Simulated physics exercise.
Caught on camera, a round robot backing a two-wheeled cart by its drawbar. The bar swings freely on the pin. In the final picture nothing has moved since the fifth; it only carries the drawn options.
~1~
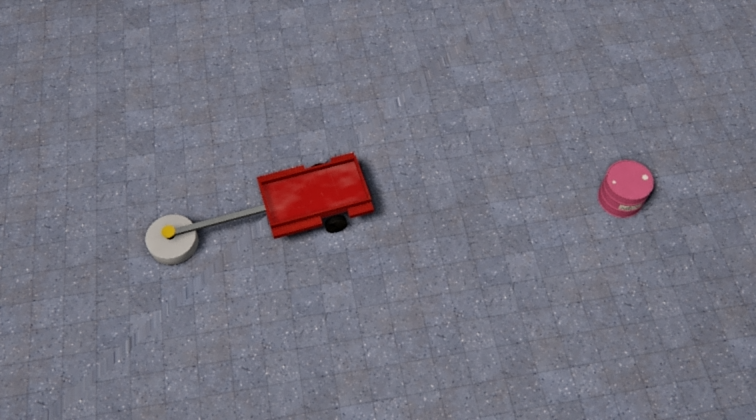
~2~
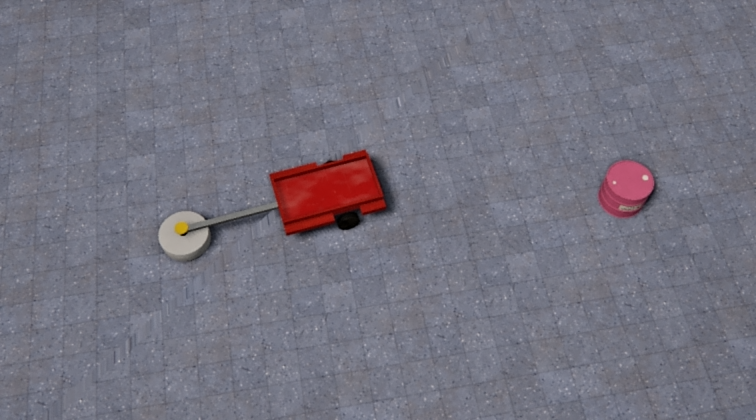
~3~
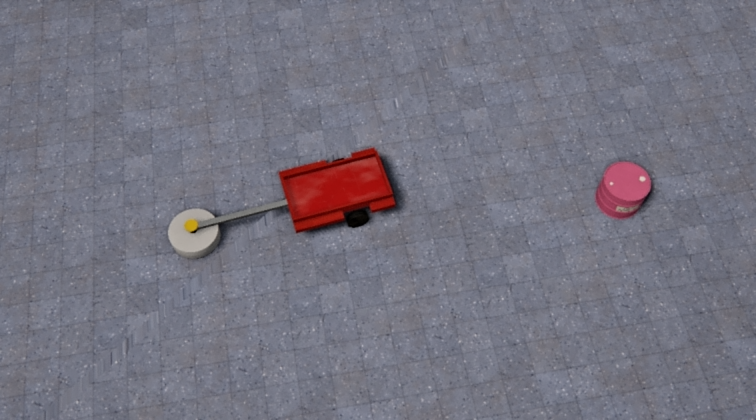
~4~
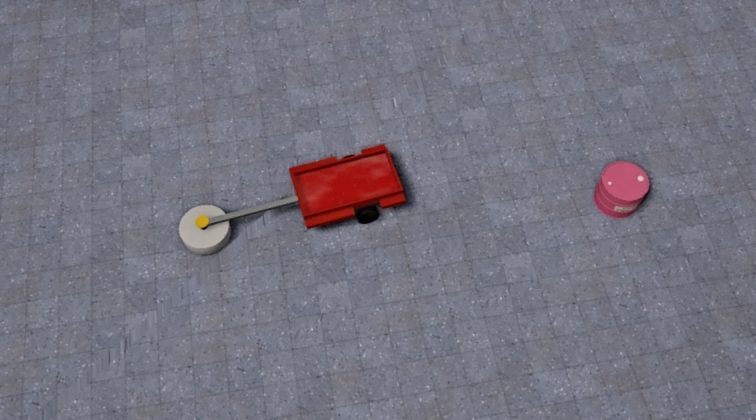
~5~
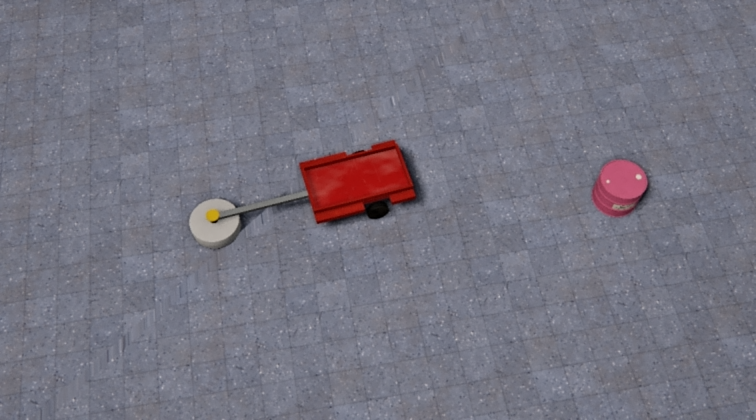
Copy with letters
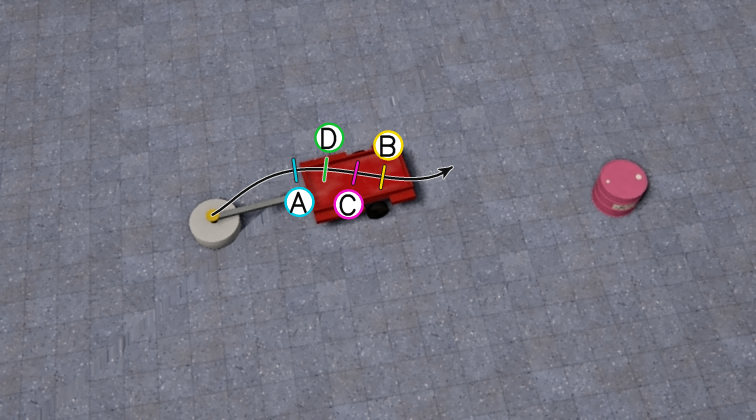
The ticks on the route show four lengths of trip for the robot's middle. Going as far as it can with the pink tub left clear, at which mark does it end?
It can go as far as B.
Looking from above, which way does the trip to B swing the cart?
Clockwise.
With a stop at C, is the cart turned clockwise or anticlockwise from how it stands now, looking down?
For that mark, clockwise.
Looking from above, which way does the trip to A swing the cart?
Clockwise.
On the copy, A at (295, 170); B at (383, 177); C at (356, 173); D at (325, 169); the route from (212, 215) via (328, 170) to (452, 167).
On B. First, robot (267, 186), cart (411, 169).
Then, robot (329, 177), cart (473, 166).
Finally, robot (383, 184), cart (525, 163); nothing has been touched.
By contrast, A is safe but short; C is safe but short; D is safe but short.
